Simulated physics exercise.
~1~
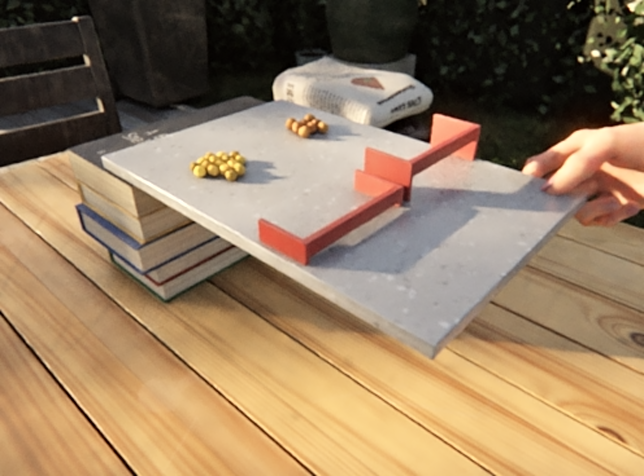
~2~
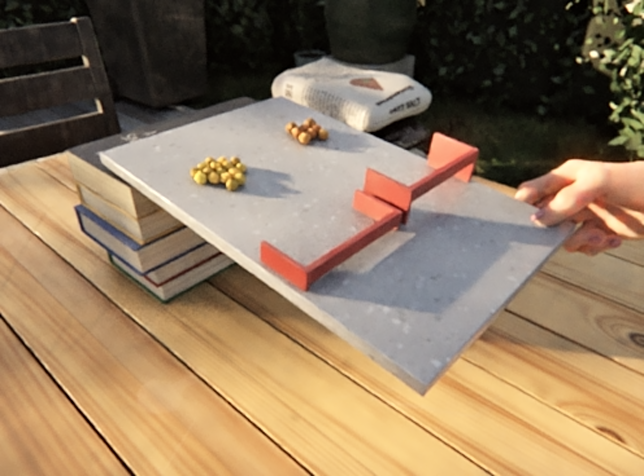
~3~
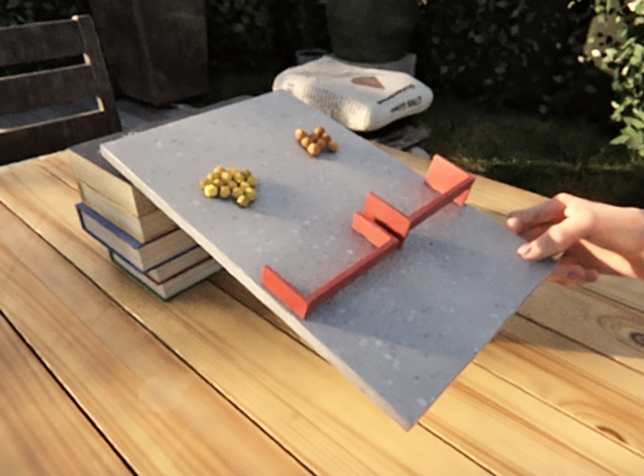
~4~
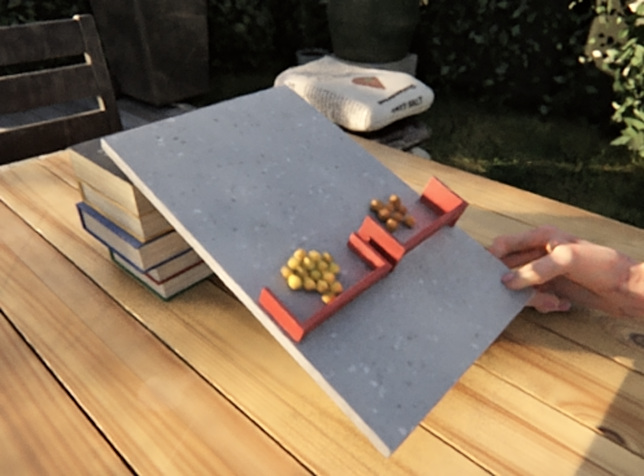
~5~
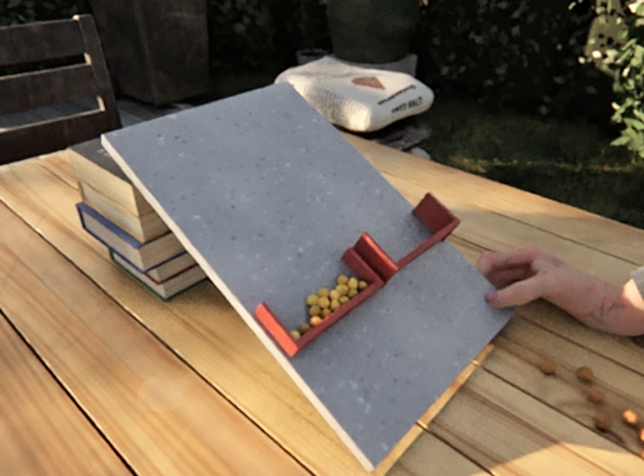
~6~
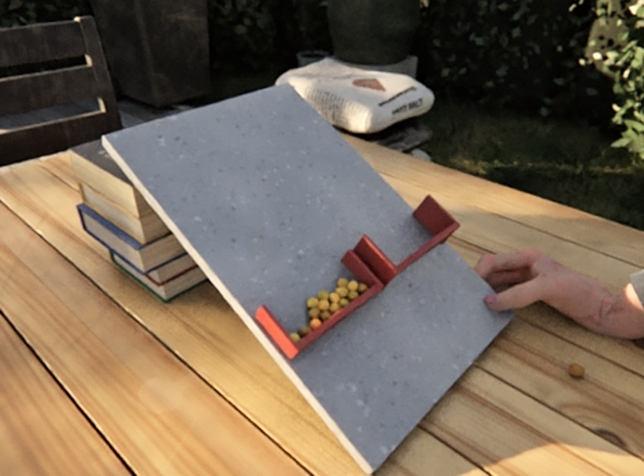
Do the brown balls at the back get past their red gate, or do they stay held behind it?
They get past it, slipping under the red gate and rolling out onto the wooden table, while the yellow ones at the front are stopped by theirs.
A hand lowered one end of a grey board propped on books, tilting it until two clusters of little balls slid down towards red gates. The yellow ones ended up held behind the front gate, while the brown ones got past theirs onto the table.
